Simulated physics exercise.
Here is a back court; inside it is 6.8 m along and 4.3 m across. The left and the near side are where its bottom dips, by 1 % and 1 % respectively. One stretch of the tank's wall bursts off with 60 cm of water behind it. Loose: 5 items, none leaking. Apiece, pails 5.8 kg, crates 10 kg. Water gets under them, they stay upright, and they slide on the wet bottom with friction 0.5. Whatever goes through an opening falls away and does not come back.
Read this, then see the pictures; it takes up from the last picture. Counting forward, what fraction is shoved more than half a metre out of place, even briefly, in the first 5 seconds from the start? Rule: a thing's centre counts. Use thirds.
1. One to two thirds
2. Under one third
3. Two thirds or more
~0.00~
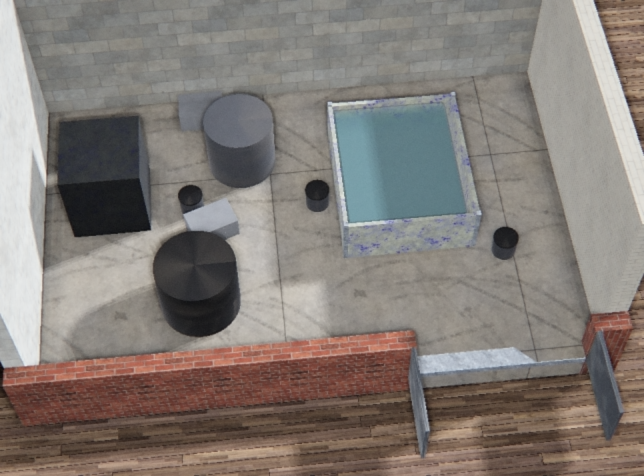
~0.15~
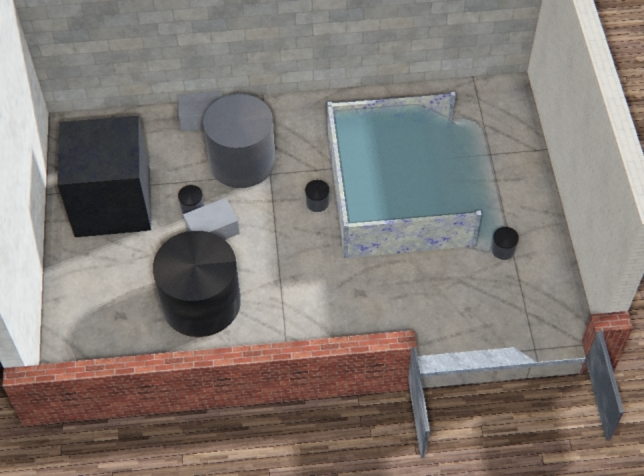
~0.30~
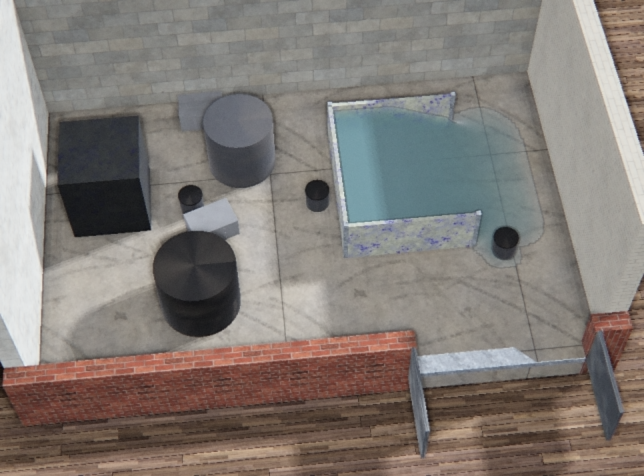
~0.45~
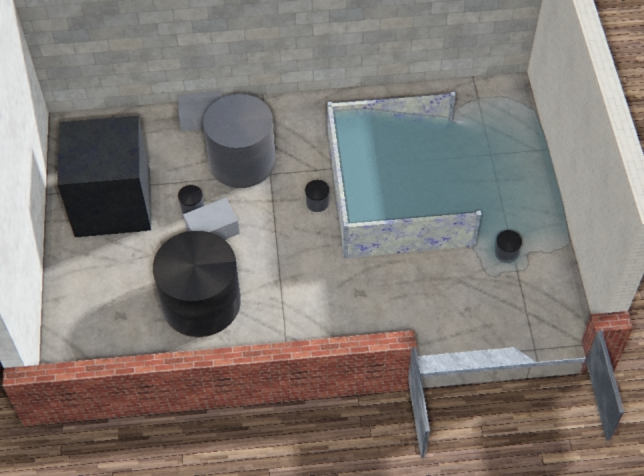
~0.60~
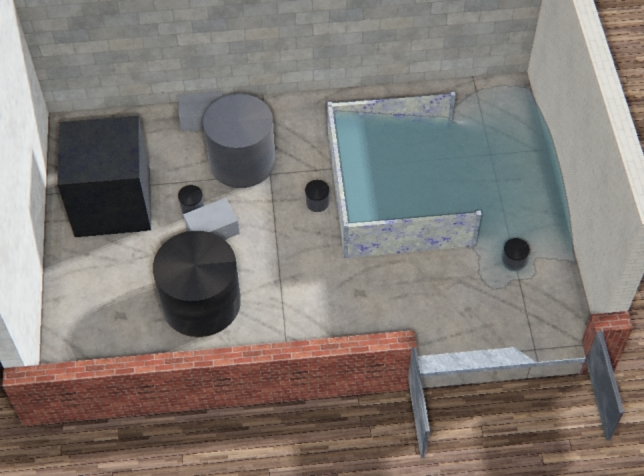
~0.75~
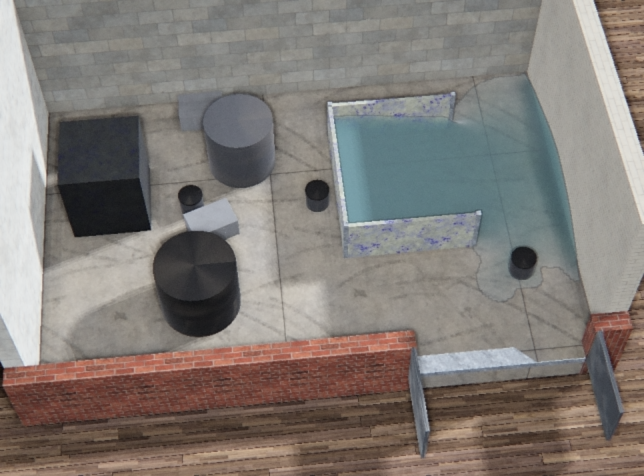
1.
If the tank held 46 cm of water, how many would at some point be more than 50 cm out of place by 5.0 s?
I count 2 of them in that case.
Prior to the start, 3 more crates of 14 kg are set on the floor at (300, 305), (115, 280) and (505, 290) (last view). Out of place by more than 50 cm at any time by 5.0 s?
First stays inside, second stays inside, third goes beyond.
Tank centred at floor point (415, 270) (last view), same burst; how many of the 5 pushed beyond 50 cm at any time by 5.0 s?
Then 2.
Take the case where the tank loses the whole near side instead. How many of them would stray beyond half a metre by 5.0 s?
In that case the number is 0.
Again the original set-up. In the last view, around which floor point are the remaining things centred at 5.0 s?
At about (197, 197).
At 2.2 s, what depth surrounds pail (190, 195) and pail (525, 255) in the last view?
Depths: Near 0 cm, then near 4 cm.
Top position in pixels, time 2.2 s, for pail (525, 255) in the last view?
My estimate: Around (477, 339).
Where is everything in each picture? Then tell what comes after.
The first picture shows a pail at (506, 237) rests on the ground; a pail at (190, 195), on the bottom; 2.9 m2 under water; 0 of 5 have shifted.
The second picture shows a pail at (506, 237) rests on the ground; a pail at (190, 195) rests on the ground; water covers 3.9 m2; 0 of 5 have shifted.
The third picture shows a pail at (507, 237), on the bottom; a pail at (190, 195) rests on the ground; water covers 5.1 m2; 0 of 5 have shifted.
The fourth picture shows a pail at (510, 240) rests on the ground, 6 cm from its start; a pail at (190, 195), on the bottom; 6.2 m2 under water; 1 of 5 have shifted.
The fifth picture shows a pail at (517, 249), on the bottom, 21 cm from its start; a pail at (190, 195) rests on the ground; 6.6 m2 under water; 1 of 5 have shifted.
The sixth picture shows a pail at (524, 257) rests on the ground, 36 cm from its start; a pail at (190, 195), on the bottom; 6.9 m2 under water; 1 of 5 have shifted.
After 1.1 s 1 of 5 are over 50 cm from their spots; 0 afloat.
After 2.2 s 1 of 5 are over 50 cm from their spots; 0 afloat.
After 3.5 s 2 of 5 are over 50 cm from their spots; 0 afloat.
After 5.0 s 2 of 5 are over 50 cm from their spots, and 2 have been at some point; 1 afloat.
